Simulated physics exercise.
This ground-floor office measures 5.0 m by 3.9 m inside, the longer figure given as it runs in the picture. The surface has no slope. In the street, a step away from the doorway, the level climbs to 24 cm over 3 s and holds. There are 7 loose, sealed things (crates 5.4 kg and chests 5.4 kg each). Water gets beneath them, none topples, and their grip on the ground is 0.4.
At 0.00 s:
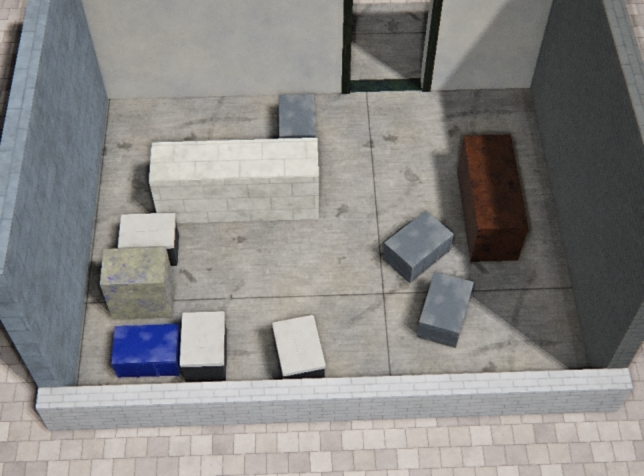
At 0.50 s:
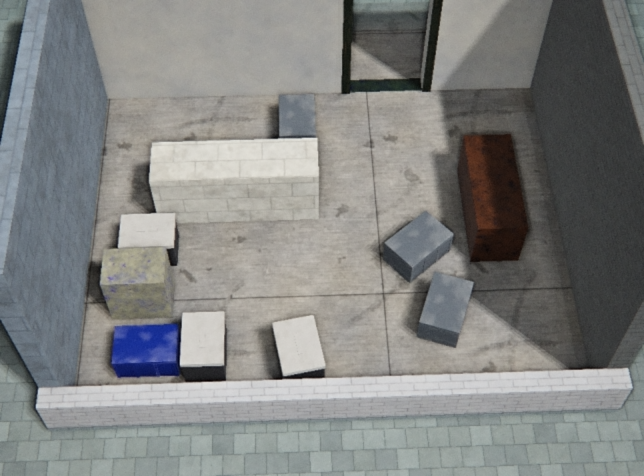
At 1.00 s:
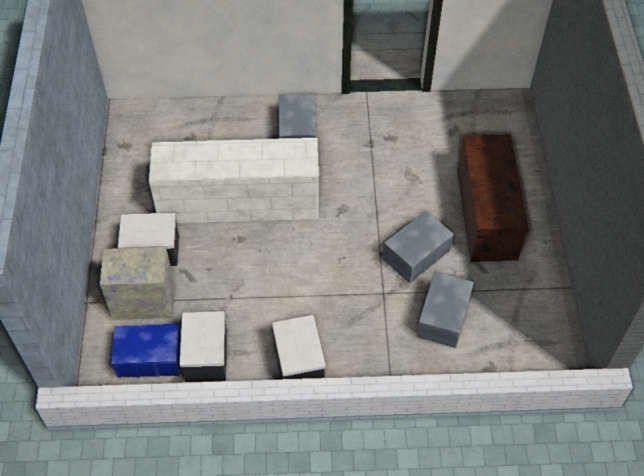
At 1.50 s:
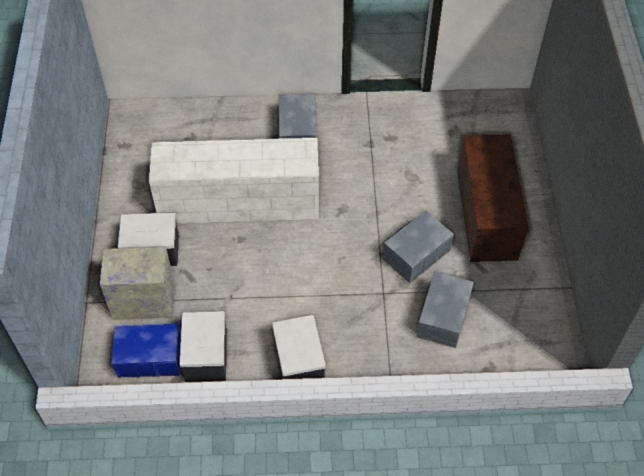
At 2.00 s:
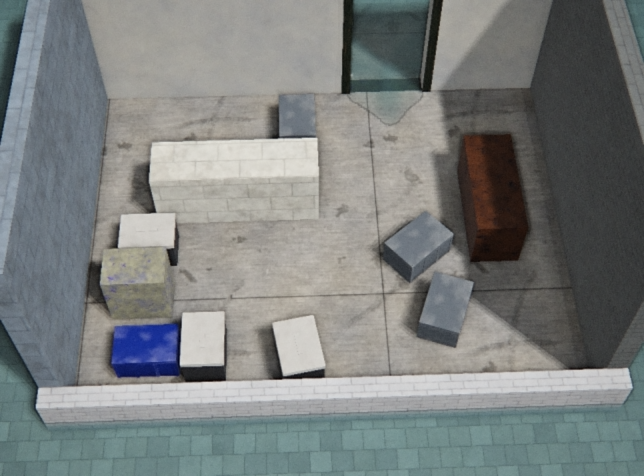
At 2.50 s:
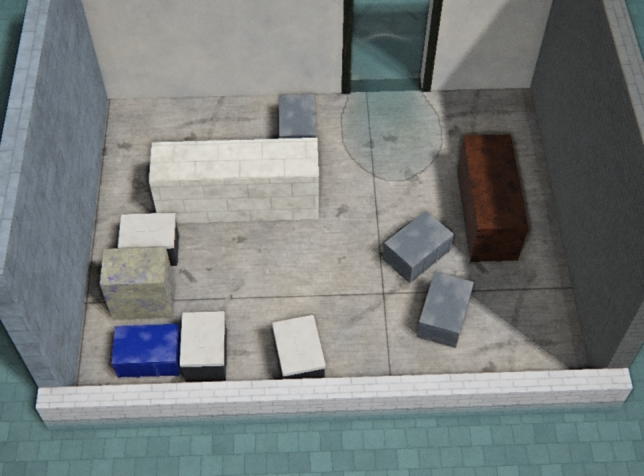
In a walled room with scattered crates and blocks, the paving outside turned greenish as water covered it, then a shallow, rounded puddle spread in through the doorway while everything inside stayed put.
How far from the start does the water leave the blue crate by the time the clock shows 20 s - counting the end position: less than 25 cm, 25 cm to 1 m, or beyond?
Blue crate slides a little.
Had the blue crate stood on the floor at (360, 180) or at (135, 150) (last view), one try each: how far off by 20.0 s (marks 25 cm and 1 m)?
In that order: It travels far; it gets carried off.
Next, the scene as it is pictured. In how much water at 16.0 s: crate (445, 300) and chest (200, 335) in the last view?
Roughly 10 and 9 cm.
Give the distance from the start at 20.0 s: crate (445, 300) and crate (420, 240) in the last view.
In that order: 50 cm, 200 cm.
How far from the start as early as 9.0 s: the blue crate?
About 40 cm.
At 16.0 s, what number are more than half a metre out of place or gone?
By then 4.
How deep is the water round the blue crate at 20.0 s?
About 18 cm.
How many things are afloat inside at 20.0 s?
7 of them.
After 4.0 s the blue crate is near (145, 343), 0.0 m from its start, aground; 0 afloat.
After 9.0 s the blue crate is near (107, 320), 0.4 m from its start, afloat; 5 afloat.
After 16.0 s the blue crate is near (106, 316), 0.4 m from its start, afloat; 7 afloat.
After 20.0 s the blue crate is near (105, 315), 0.4 m from its start, afloat; 7 afloat.
